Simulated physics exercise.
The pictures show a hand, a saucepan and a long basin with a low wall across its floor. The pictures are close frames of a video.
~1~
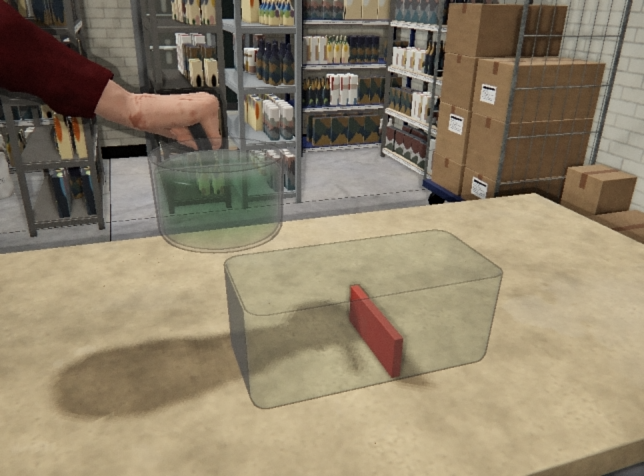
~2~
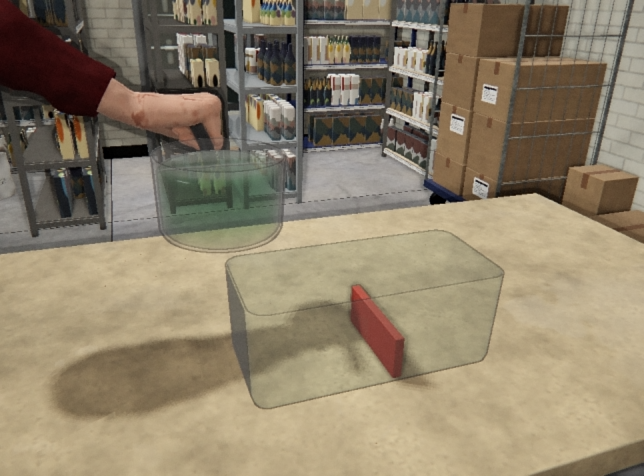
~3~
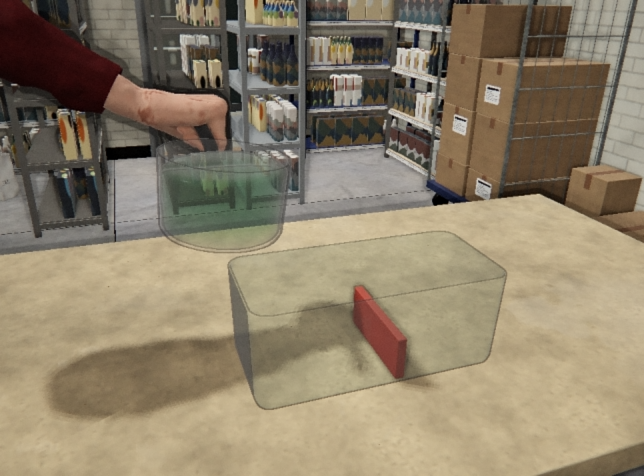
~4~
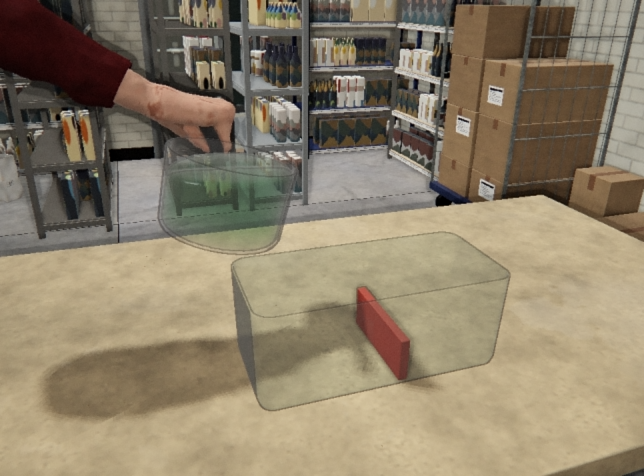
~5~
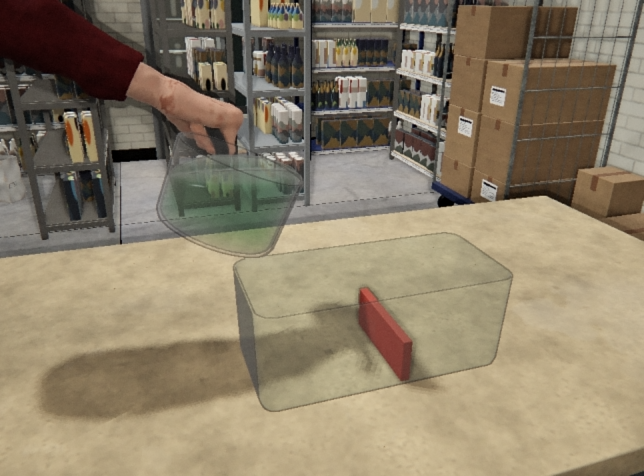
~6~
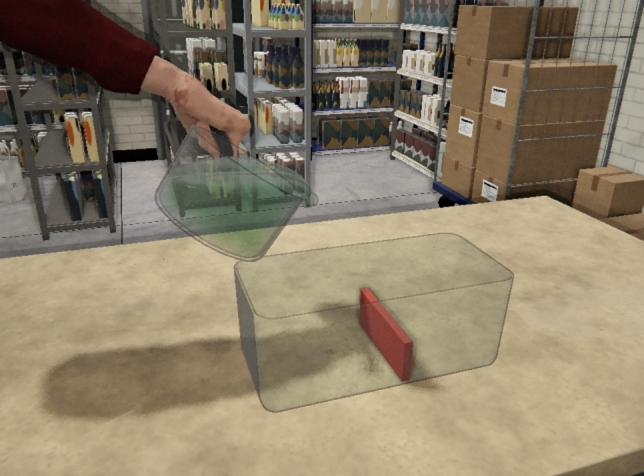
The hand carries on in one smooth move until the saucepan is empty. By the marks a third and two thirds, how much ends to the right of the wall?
In the end less than a third is right of the wall.
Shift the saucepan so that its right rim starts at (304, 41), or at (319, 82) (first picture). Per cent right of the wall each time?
First some 35, then 40 per cent.
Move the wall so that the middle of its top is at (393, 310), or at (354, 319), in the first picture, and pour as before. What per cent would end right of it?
In turn 10 and 15 in a hundred.
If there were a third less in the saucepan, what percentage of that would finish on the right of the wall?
About 5 per cent.
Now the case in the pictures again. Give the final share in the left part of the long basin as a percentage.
Close to 90 per cent.
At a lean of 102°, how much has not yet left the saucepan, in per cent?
About 25 per cent.
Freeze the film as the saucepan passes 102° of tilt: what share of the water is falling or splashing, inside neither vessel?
Near 30 %.
A moment on, the saucepan is tipped right over and 26 per cent is still to pour, 45 is left of the wall and 0 right of it.
Next, the saucepan is tipped right over and 2 per cent is still to pour, 89 is left of the wall and 5 right of it.
Then the saucepan is tipped right over and 0 per cent is still to pour, 89 is left of the wall and 10 right of it.
Later the saucepan is tipped right over and 0 per cent is still to pour, 89 is left of the wall and 10 right of it.
In the end 89 per cent lies left of the wall, 10 right of it and 1 outside.
